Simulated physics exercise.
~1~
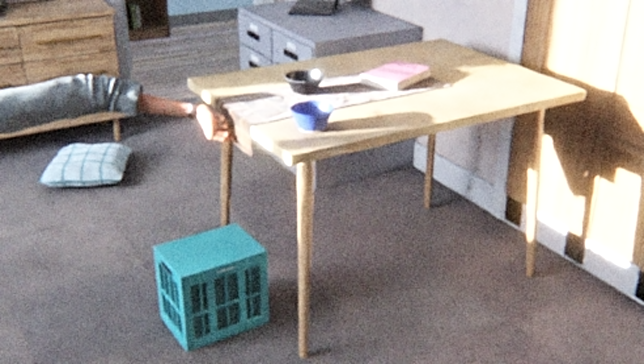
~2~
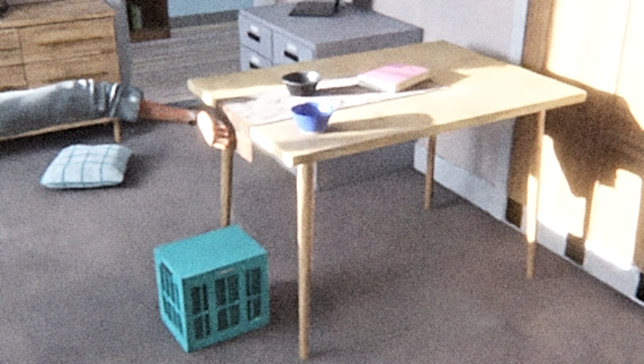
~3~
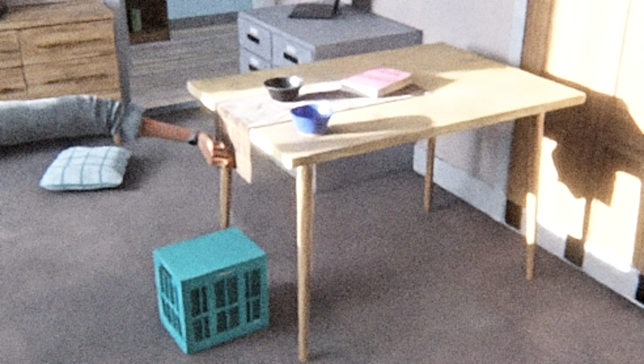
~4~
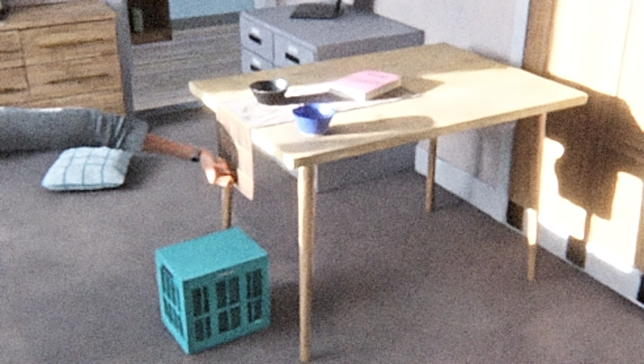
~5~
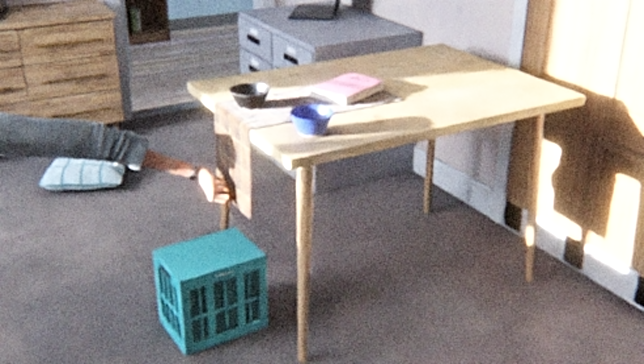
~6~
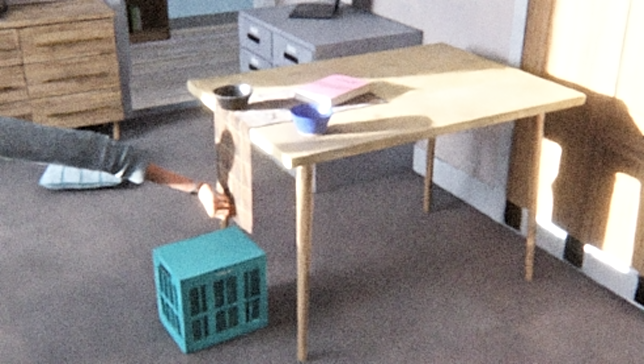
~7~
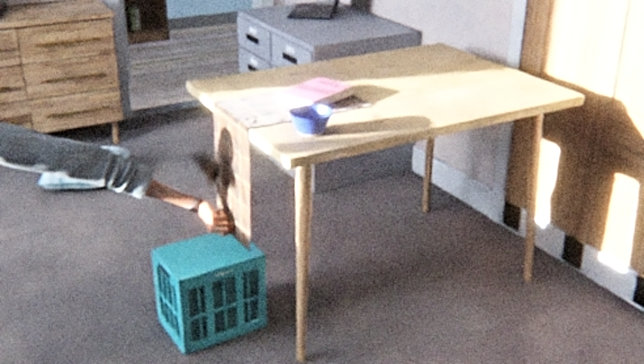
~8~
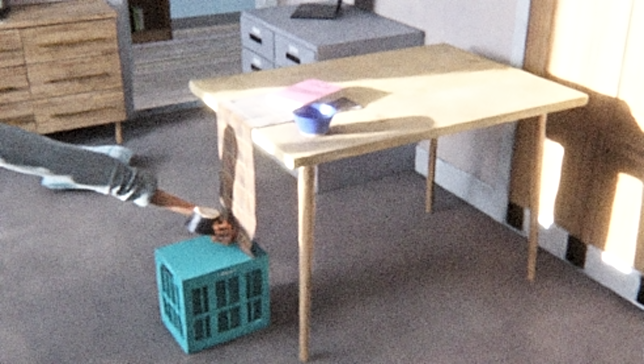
The video shows a hand steadily pulling a brown cloth down over the left end of a wooden table, carrying a black bowl and a pink book leftward. The black bowl drops off the edge, while the blue bowl stays put and the cloth's end reaches the turquoise crate.
